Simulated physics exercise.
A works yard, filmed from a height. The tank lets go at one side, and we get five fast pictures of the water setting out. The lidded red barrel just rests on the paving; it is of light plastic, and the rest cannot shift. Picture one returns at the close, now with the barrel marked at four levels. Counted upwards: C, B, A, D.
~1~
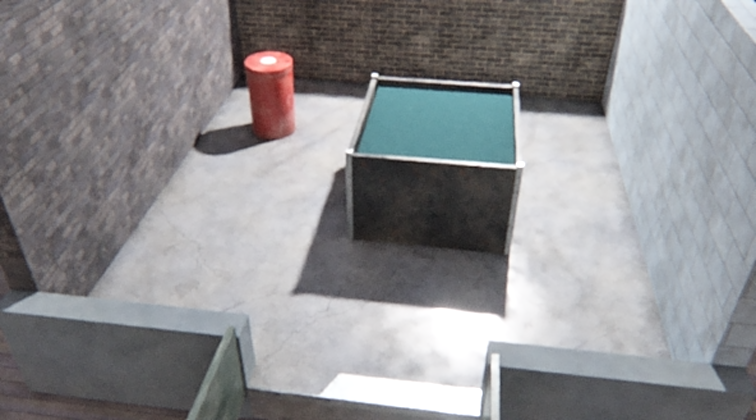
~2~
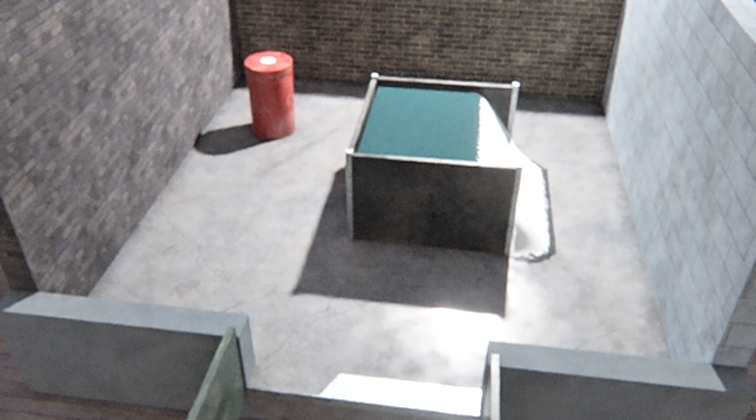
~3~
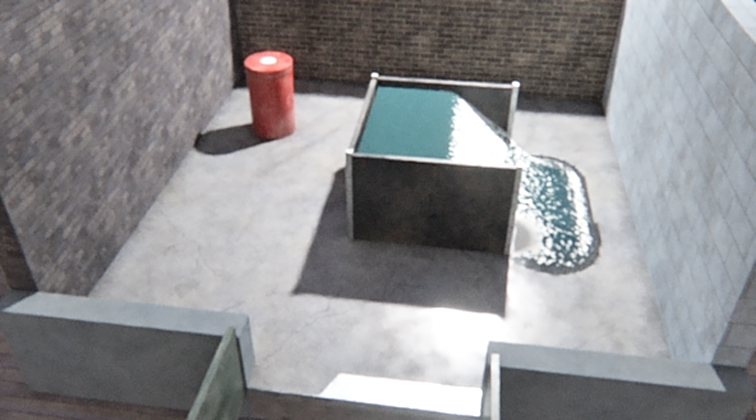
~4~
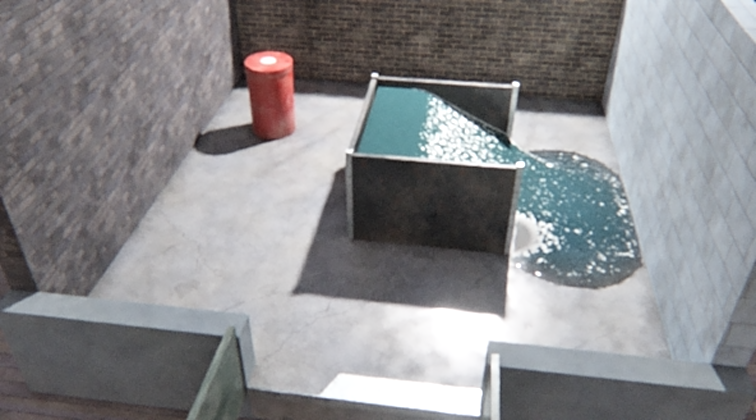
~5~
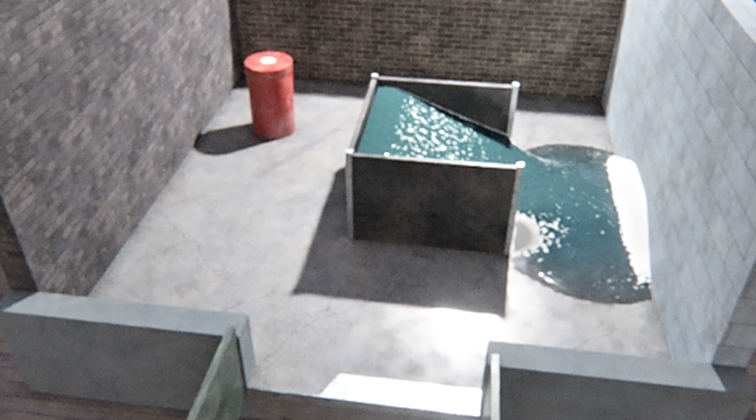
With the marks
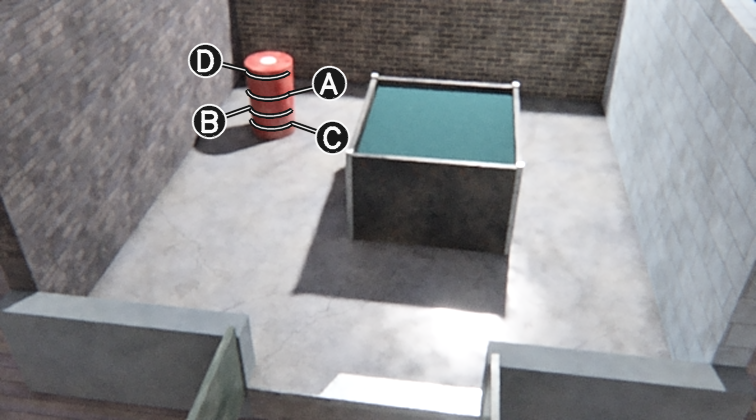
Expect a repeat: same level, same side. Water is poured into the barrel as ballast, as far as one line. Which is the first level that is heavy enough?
Choose C.
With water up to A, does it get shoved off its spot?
No.
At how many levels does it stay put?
All of the four.
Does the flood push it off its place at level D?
No.
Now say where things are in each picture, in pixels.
Lid of the red barrel at (268, 61); tank full, its middle at (439, 124); open gate at (366, 331), in the first frame.
In the second frame, 3 % of the ground wet, in view closest to the barrel at (537, 169).
In the third frame, 7 % of the ground wet, in view closest to the barrel at (540, 163).
In the fourth frame, 11 % of the ground wet, in view closest to the barrel at (536, 156).
Lid of the red barrel at (268, 61); 13 % of the ground wet, in view closest to the barrel at (537, 158), in the fifth frame.
On the marked copy, A at (264, 99); B at (266, 116); C at (267, 128); D at (262, 78); from the bottom up C, B, A, D.
With A, it does not move.
With B, it does not move.
With C, it does not move.
With D, it does not move.
